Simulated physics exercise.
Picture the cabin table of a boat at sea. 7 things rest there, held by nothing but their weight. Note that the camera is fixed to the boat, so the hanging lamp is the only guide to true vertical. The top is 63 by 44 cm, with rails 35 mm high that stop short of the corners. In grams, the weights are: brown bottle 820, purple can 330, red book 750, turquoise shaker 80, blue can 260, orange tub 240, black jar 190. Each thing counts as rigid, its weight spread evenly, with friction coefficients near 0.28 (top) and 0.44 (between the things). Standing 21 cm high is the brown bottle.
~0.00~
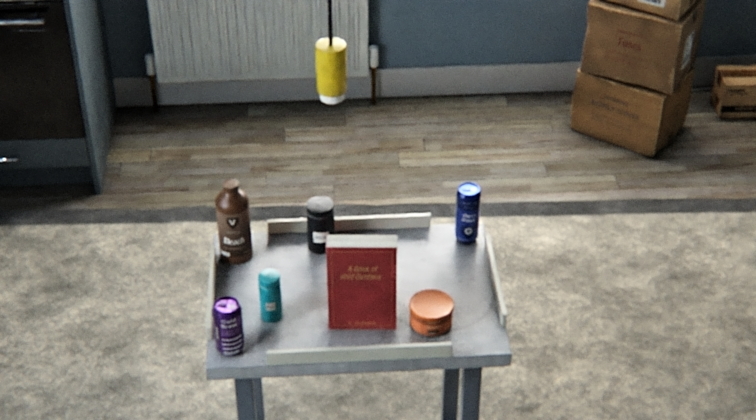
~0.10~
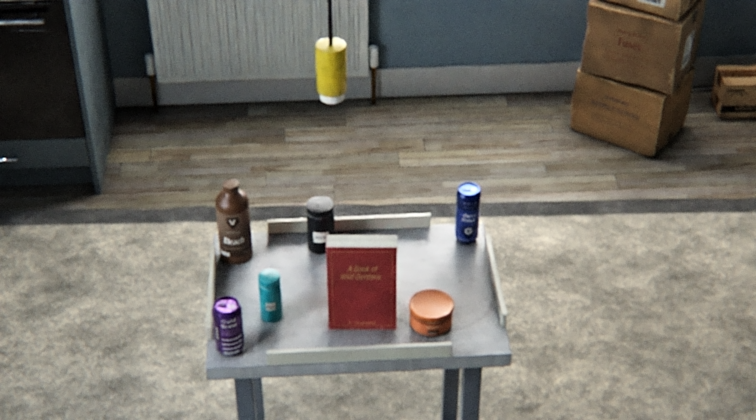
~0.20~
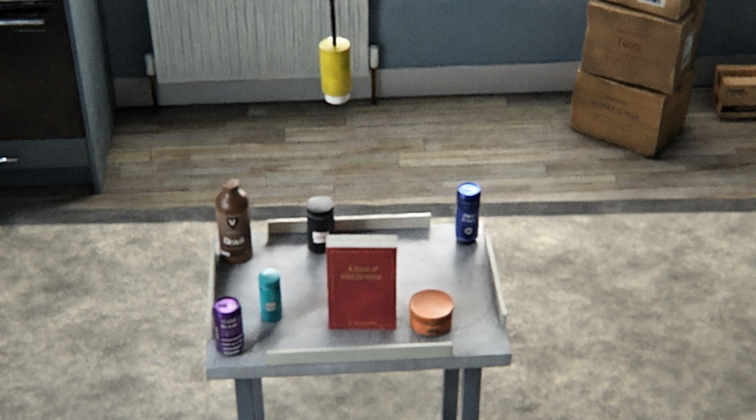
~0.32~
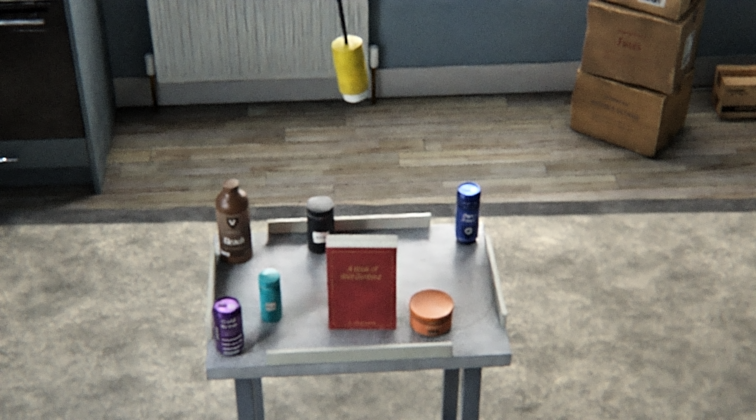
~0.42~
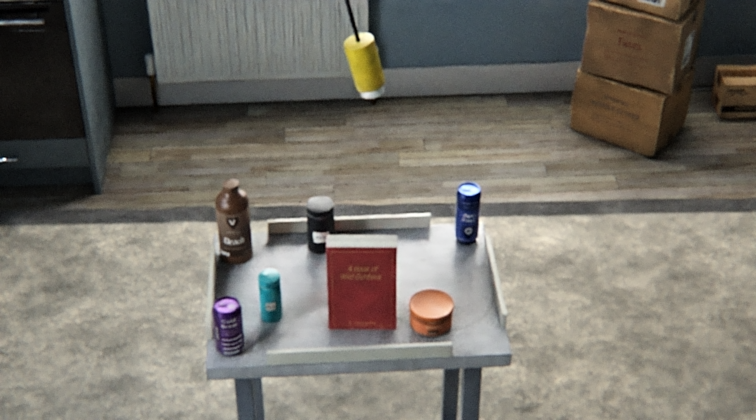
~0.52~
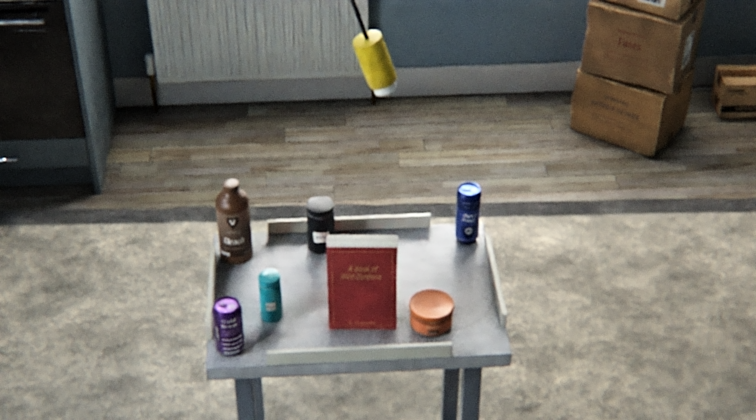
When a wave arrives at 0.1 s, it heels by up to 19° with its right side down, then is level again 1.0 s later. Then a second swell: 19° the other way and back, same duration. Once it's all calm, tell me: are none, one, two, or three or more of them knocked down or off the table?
None of them are.
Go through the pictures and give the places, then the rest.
The first frame shows boat level; brown bottle (234, 220); purple can (228, 327).
The second frame shows boat level; blue can (468, 214); orange tub (431, 313).
The third frame shows heel 2°, right side down; black jar (321, 225); red book (362, 283).
The fourth frame shows heel 8°, right side down; turquoise shaker (270, 296); blue can (468, 214).
The fifth frame shows heel 14°, right side down; orange tub (431, 313); black jar (321, 225).
The sixth frame shows heel 18°, right side down; brown bottle (234, 220); purple can (229, 327).
After 0.72 s, heel 16°, right side down.
After 1.52 s, heel 18°, left side down; purple can moved 3 cm near (241, 326); brown bottle moved 3 cm near (245, 219); red book moved 3 cm.
After 1.82 s, heel 11°, left side down.
In the end (2.6 s), all 7 under 5 cm from the start. In the last view, brown bottle near (234, 220), purple can near (228, 327).
